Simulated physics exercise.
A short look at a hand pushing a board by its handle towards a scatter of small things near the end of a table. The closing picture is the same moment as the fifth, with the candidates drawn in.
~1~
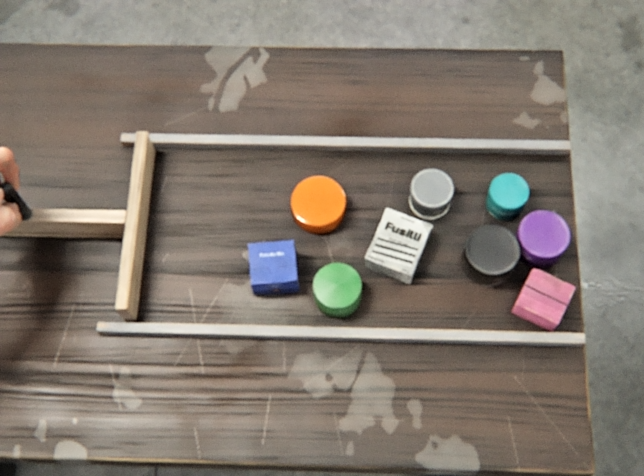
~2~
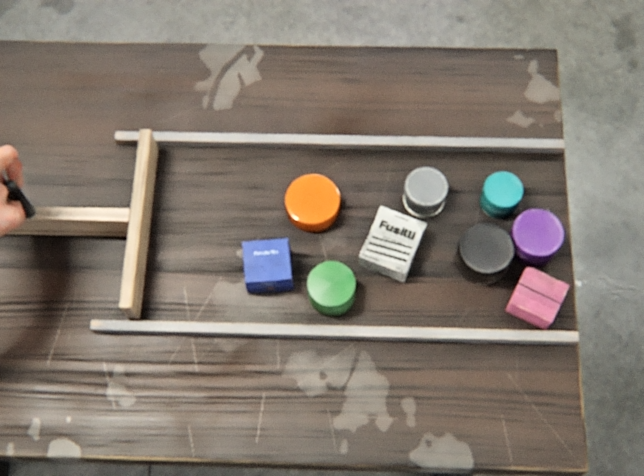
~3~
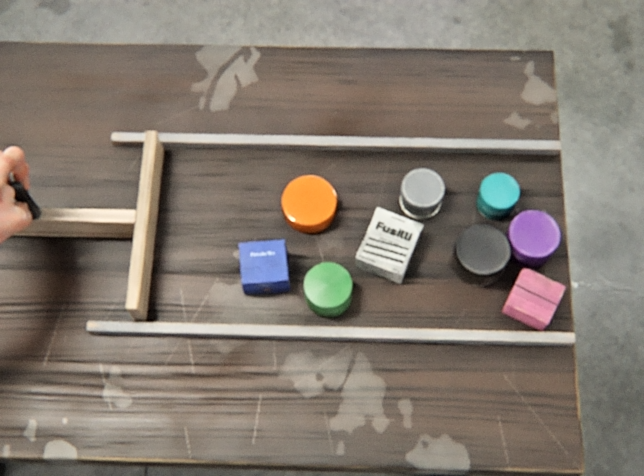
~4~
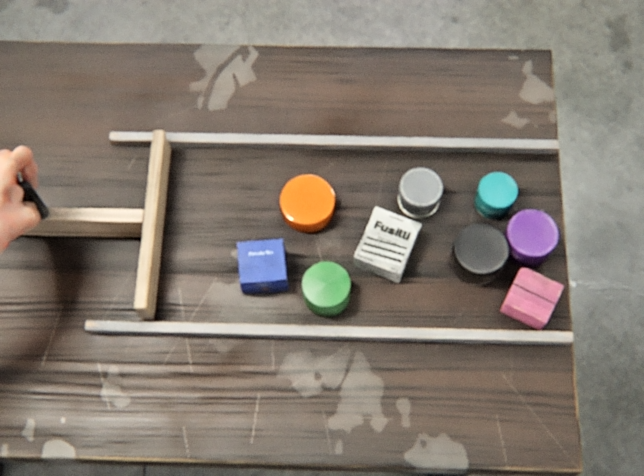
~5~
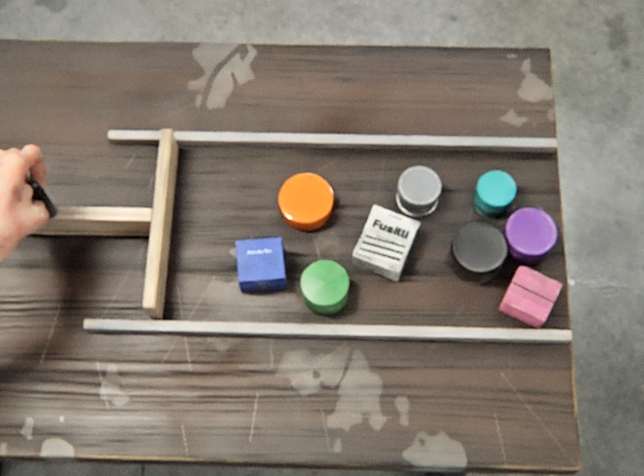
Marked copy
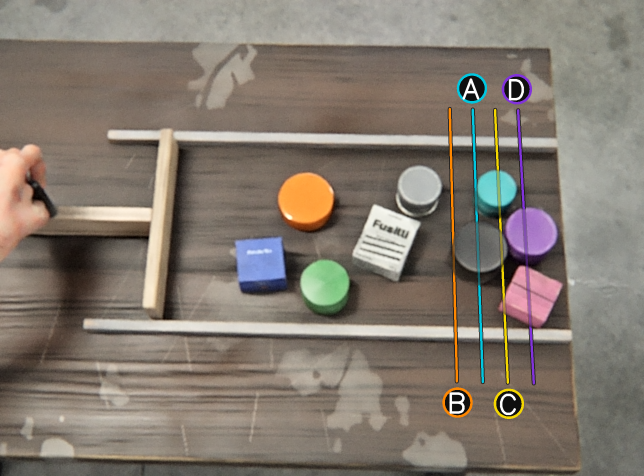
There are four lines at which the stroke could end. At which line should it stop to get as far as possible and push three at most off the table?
No fourth one falls up to A.
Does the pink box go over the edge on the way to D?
By then, yes.
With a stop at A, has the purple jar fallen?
By then, yes.
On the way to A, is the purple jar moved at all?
Yes.
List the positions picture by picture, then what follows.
In the first picture, orange pot (319, 205); green tin (337, 291); pink box (543, 300).
In the second picture, board (135, 215); purple jar (536, 239).
In the third picture, board (142, 216); blue packet (265, 267).
In the fourth picture, board (150, 216); turquoise jar (496, 196).
In the fifth picture, board (158, 214); orange pot (307, 202); green tin (325, 288); pink box (530, 298).
On the marked copy, A at (478, 238); B at (453, 237); C at (501, 238); D at (525, 239).
Following A. Soon after the start, board (272, 217); green tin (348, 289); blue packet (301, 267).
Later, board (387, 219); purple jar (561, 229); pink box (544, 299).
In the end, board (478, 221); black tub over the edge; purple jar over the edge; three fallen.
As for the rest, B is within the limit but short; C drops five; D drops five.
